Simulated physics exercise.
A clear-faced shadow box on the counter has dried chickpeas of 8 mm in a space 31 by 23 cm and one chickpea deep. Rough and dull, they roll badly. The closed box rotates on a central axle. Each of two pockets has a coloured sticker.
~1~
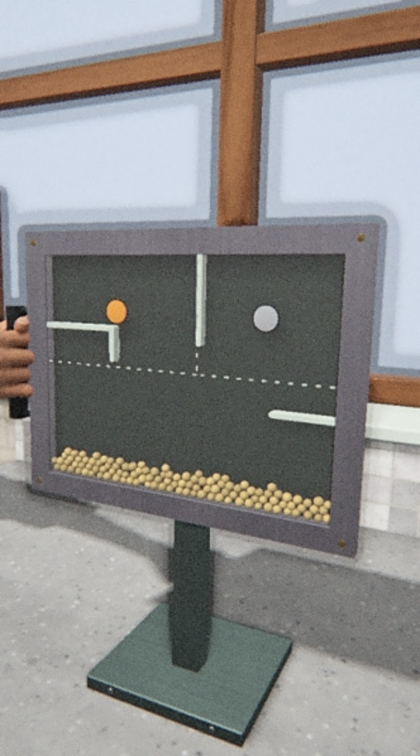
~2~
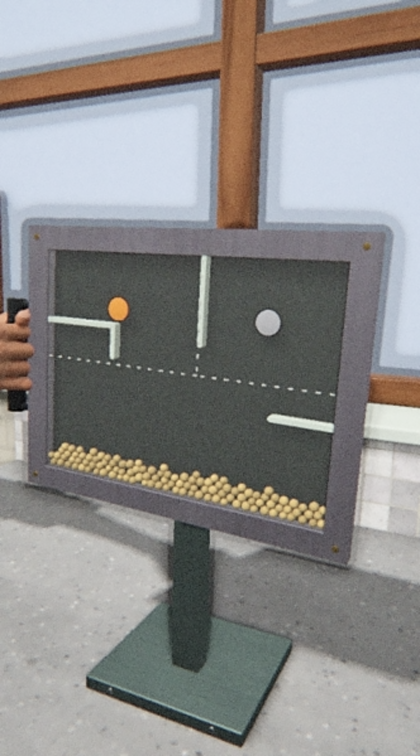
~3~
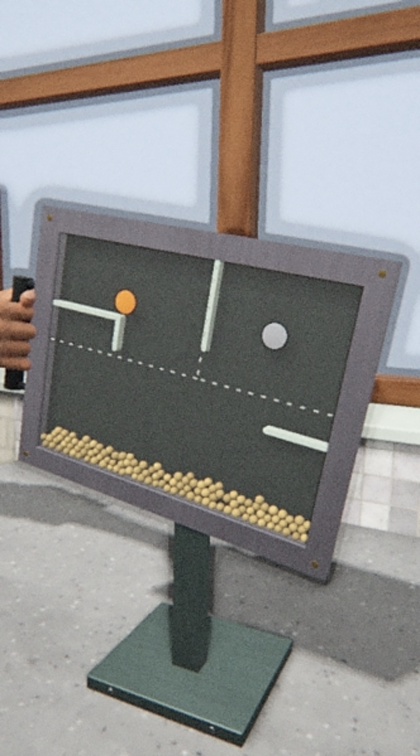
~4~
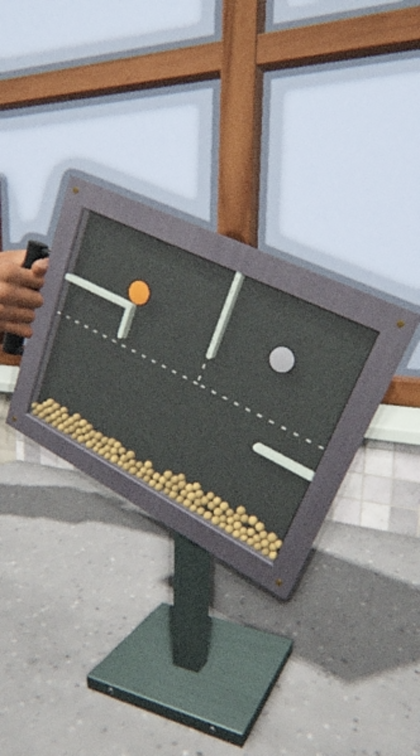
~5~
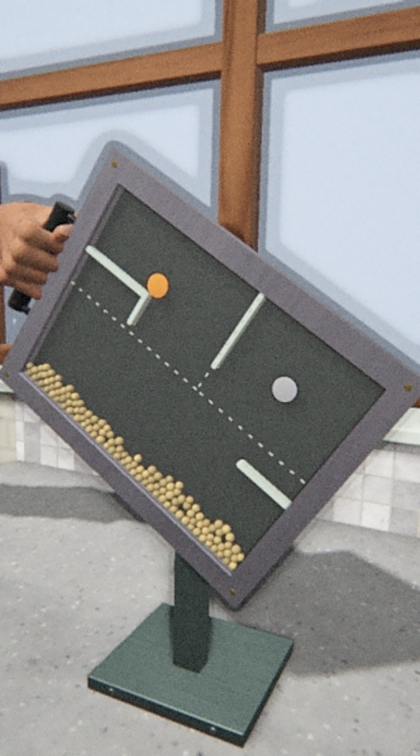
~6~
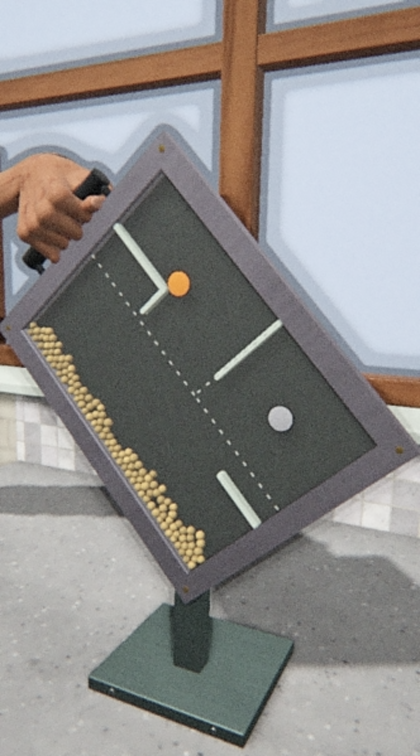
At the start, a framed dark panel with an orange and a grey sticker stands nearly level on a green stand, small tan balls lying along its bottom. A hand on the left-side handle then turns it steadily clockwise to a steep slant, the balls staying banked along the same edge.
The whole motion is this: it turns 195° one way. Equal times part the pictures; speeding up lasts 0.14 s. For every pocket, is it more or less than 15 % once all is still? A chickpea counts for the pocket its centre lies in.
Orange: More; grey: More than 15 %.
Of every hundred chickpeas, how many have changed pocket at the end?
About 100 per cent.
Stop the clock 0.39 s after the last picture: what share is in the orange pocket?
Some 20 per cent.
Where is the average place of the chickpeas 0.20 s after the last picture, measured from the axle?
About 10 cm left and 2 cm below.
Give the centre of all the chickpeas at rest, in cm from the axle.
Some 2 cm left and 10 cm below.
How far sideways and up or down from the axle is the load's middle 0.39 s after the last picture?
Some 8 cm left and 1 cm below.
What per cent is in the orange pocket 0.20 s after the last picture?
Some 0 per cent.
Then, 0.20 s later than the last picture, it stands 108° clockwise; the chickpeas' middle is 10 cm left of and 2 cm below the centre; nothing in the marked areas.
Then, 0.39 s later than the last picture, it stands 164° clockwise; the chickpeas' middle is 8 cm left of and 1 cm below the centre; orange 20 %, grey 15 %.
Then, 0.56 s later than the last picture, it has come round 195° clockwise; the chickpeas' middle is 7 cm left of and 1 cm above the centre; orange 20 %, grey 20 %.
At rest 2.3 s after the last picture, it has come round 195° clockwise; orange 45 %, grey 55 %.
